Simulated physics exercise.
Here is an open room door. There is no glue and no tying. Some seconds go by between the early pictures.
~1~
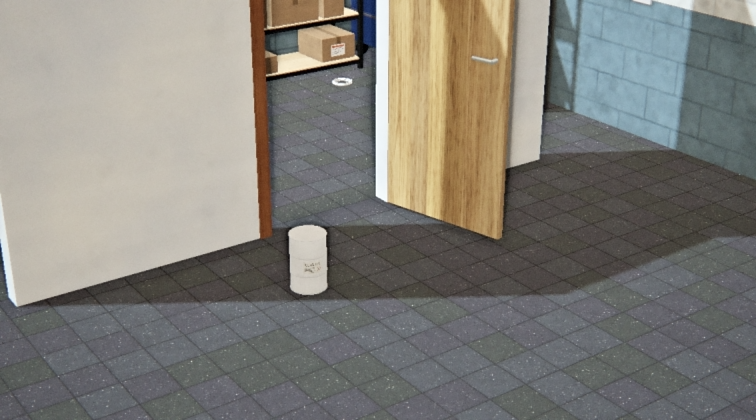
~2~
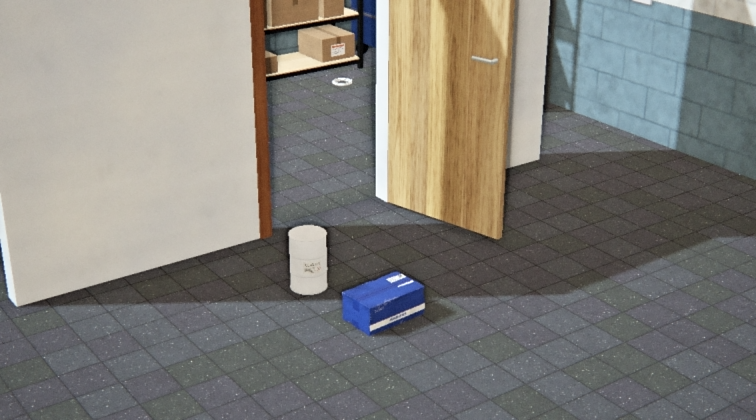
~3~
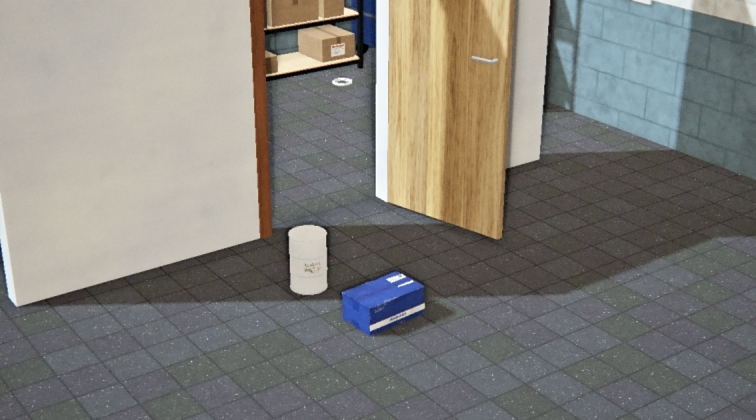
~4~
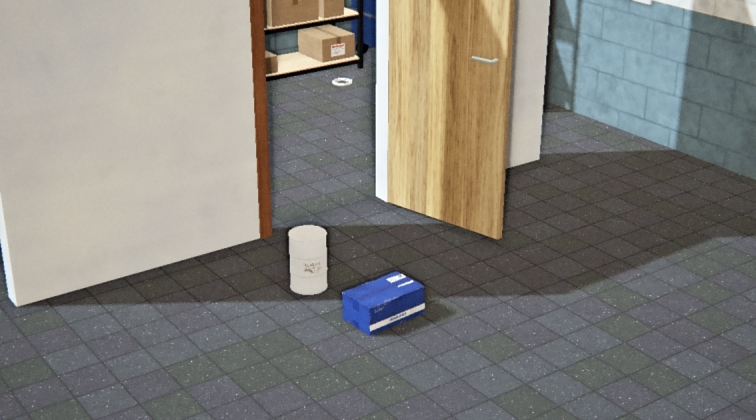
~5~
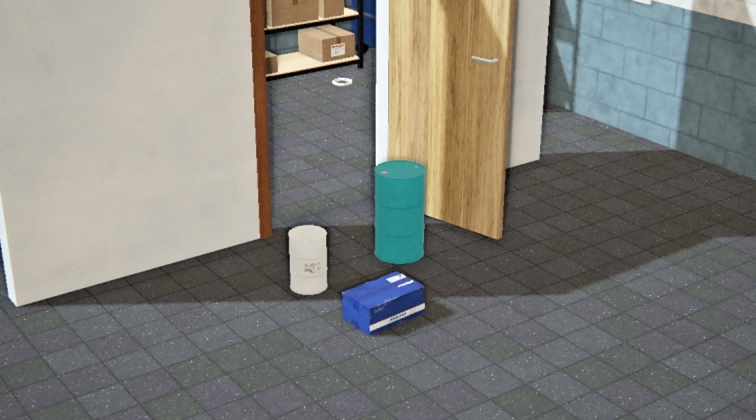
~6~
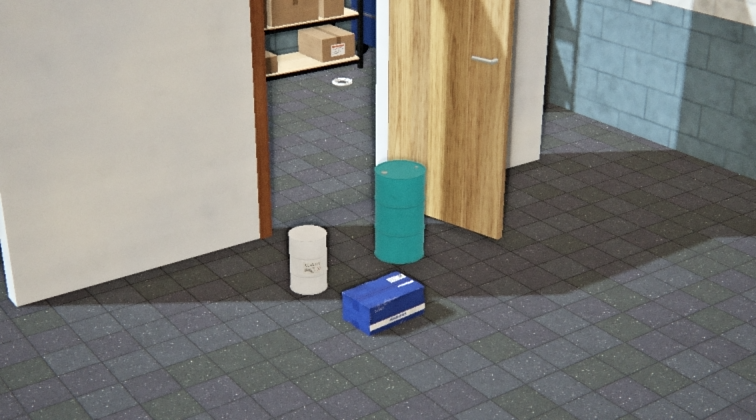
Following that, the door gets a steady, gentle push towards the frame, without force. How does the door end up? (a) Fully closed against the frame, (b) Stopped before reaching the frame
Option b: Stopped before reaching the frame.
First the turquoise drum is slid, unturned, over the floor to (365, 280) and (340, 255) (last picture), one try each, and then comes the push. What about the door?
Swings all the way, then held up.
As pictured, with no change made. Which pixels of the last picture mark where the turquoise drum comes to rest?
Around (336, 213).
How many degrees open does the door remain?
Some 45° open.
Then, 0.90 s past the last view, door 74° open.
Then, 1.40 s past the last view, door 58° open; turquoise drum displaced about its own width near (369, 214).
Then, 2.50 s past the last view, door 47° open; turquoise drum displaced about its own width near (344, 214).
Finally, door 44° open; moved from the start, turquoise drum; the other 2 still in place. Final places as the last picture's camera would see them, turquoise drum near (336, 213).
